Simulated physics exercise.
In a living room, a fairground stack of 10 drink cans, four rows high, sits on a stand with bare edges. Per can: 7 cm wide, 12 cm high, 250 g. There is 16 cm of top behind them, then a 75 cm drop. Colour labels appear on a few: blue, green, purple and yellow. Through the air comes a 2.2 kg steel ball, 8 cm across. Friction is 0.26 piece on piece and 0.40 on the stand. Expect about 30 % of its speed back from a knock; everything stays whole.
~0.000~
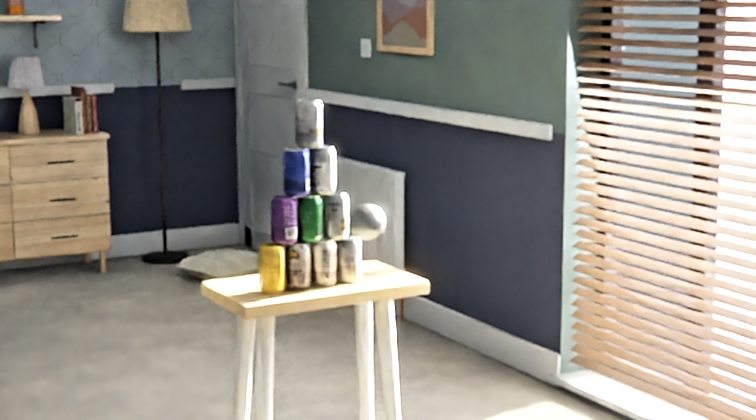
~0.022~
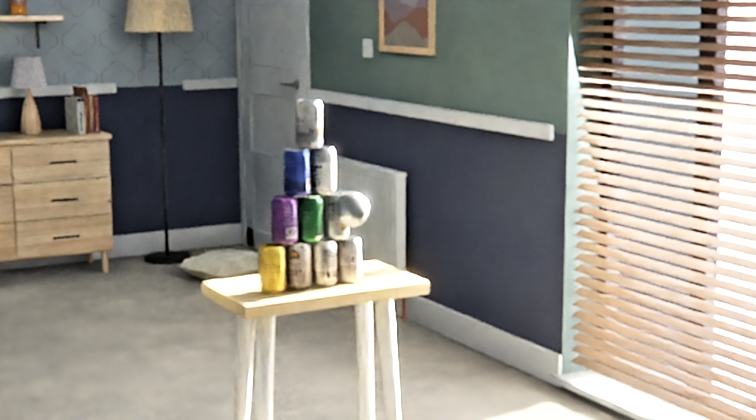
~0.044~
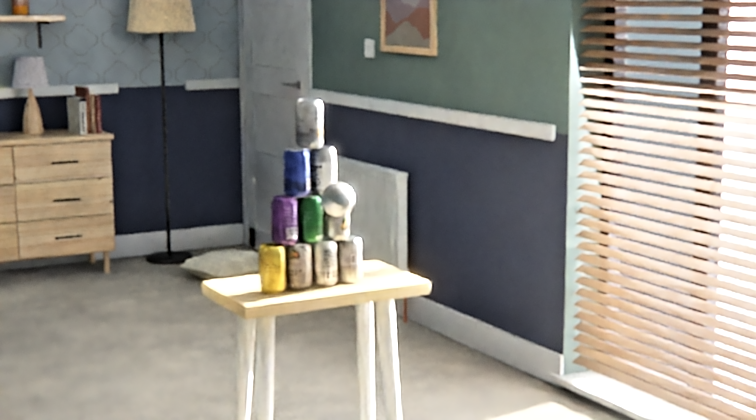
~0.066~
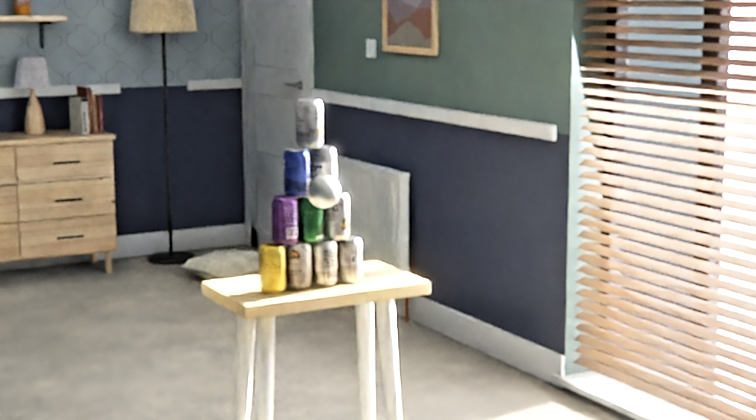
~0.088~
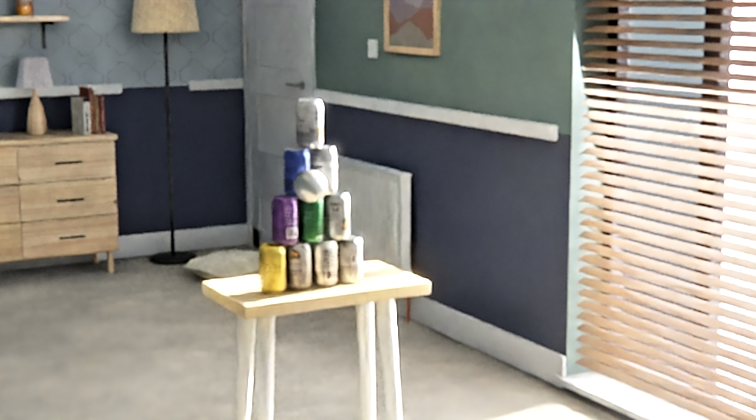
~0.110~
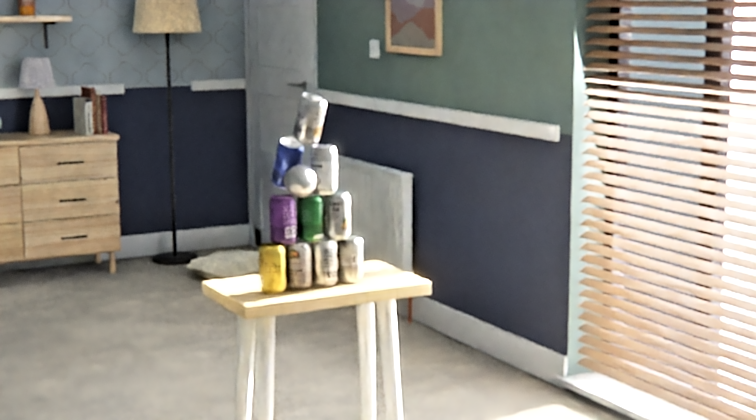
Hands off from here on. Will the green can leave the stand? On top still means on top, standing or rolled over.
My guess is it winds up off the stand.
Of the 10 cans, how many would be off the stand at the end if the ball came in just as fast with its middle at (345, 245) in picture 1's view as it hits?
7 in that case.
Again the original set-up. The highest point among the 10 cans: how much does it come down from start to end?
Roughly 24 centimetres.
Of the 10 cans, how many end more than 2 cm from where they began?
The count is 6.
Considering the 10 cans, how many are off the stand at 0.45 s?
Count at that time: 2.
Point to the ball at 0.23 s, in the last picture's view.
(255, 157) or so.
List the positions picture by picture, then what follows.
In the first picture (places mark the middle of the side facing us; the camera moves round a little), ball (367, 222) 32 cm from contact, 3.5 m/s; green can (308, 220); yellow can (278, 271); blue can (297, 174); nothing disturbed.
In the second picture, ball (352, 209) 25 cm from contact, 3.5 m/s; green can (308, 220).
In the third picture, ball (337, 199) 17 cm from contact, 3.4 m/s; green can (309, 220).
In the fourth picture, ball (324, 192) 10 cm from contact, 3.4 m/s; green can (309, 220).
In the fifth picture, ball (311, 186) 24 mm from contact, 3.4 m/s; green can (309, 220).
In the sixth picture, ball (300, 181) after contact, 2.6 m/s; green can (307, 219); purple can (275, 222) shifted 10 mm; 3 disturbed, none off the stand.
After 0.23 s, ball still moving; none of the 10 cans off the stand, 7 disturbed; green can leaning 23°, 43 mm lower; blue can upside down.
After 0.45 s, ball still moving; 2 of the 10 cans off the stand; green can on its side; purple can leaning 32°, 39 cm lower.
After 0.73 s, ball still moving; 3 of the 10 cans off the stand; green can leaning 38°, 81 cm lower; purple can on its side.
After 1.06 s, ball still moving; 4 of the 10 cans off the stand; green can on its side; blue can upside down.
By the end (1.2 s), ball rolling away; 4 of the 10 cans off the stand; green can on its side; blue can on its side; purple can on its side. As the last picture would show them, middles, green can near (319, 404), blue can near (122, 306).
